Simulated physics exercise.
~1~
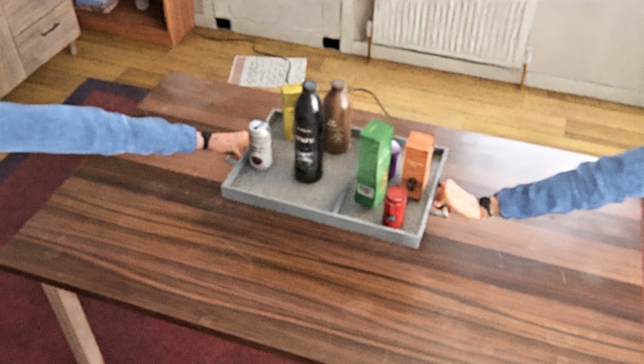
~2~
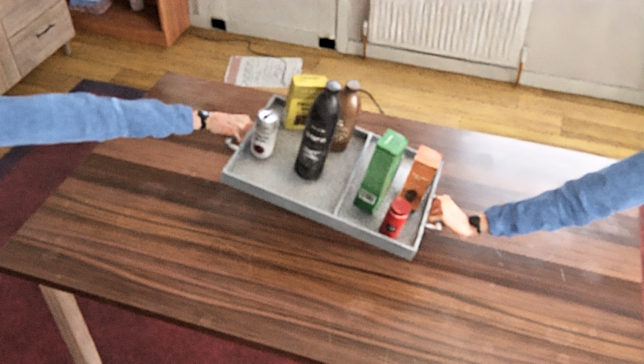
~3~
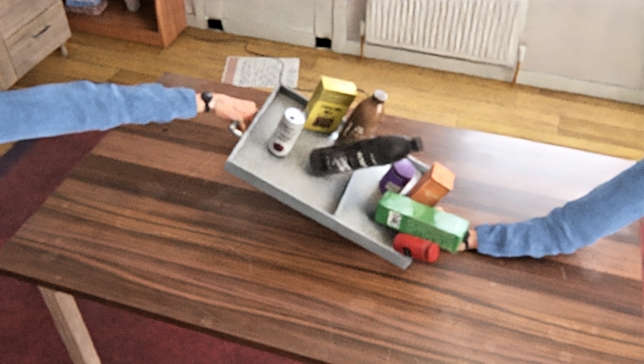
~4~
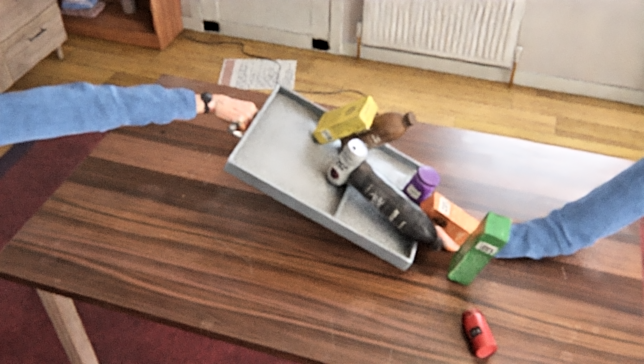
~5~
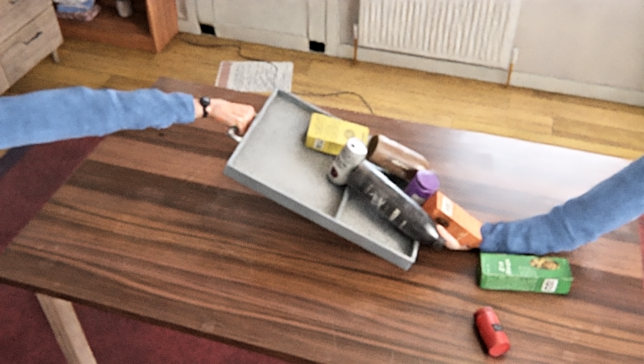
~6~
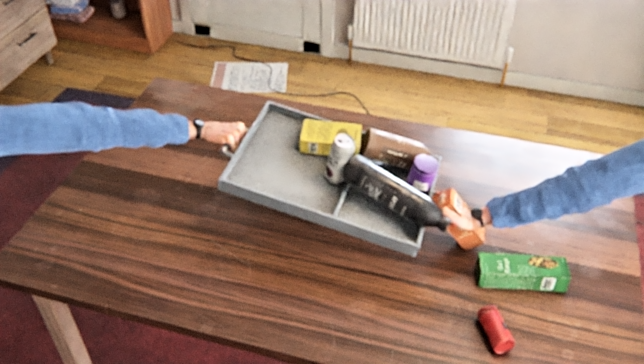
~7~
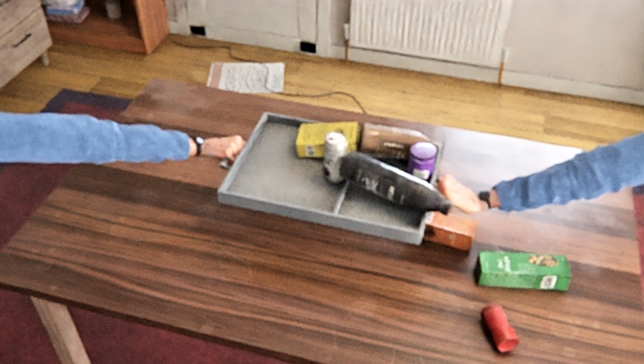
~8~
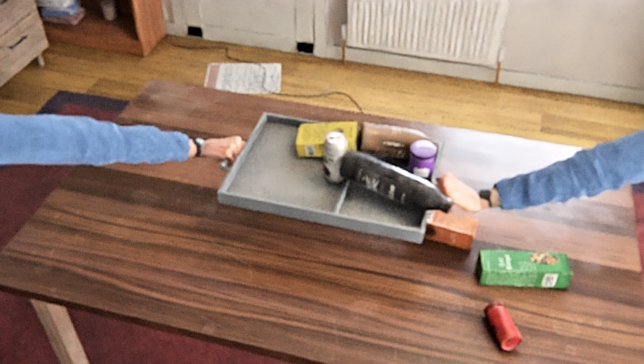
Two hands tip a loaded tray rightward, spilling three items, then level it again.
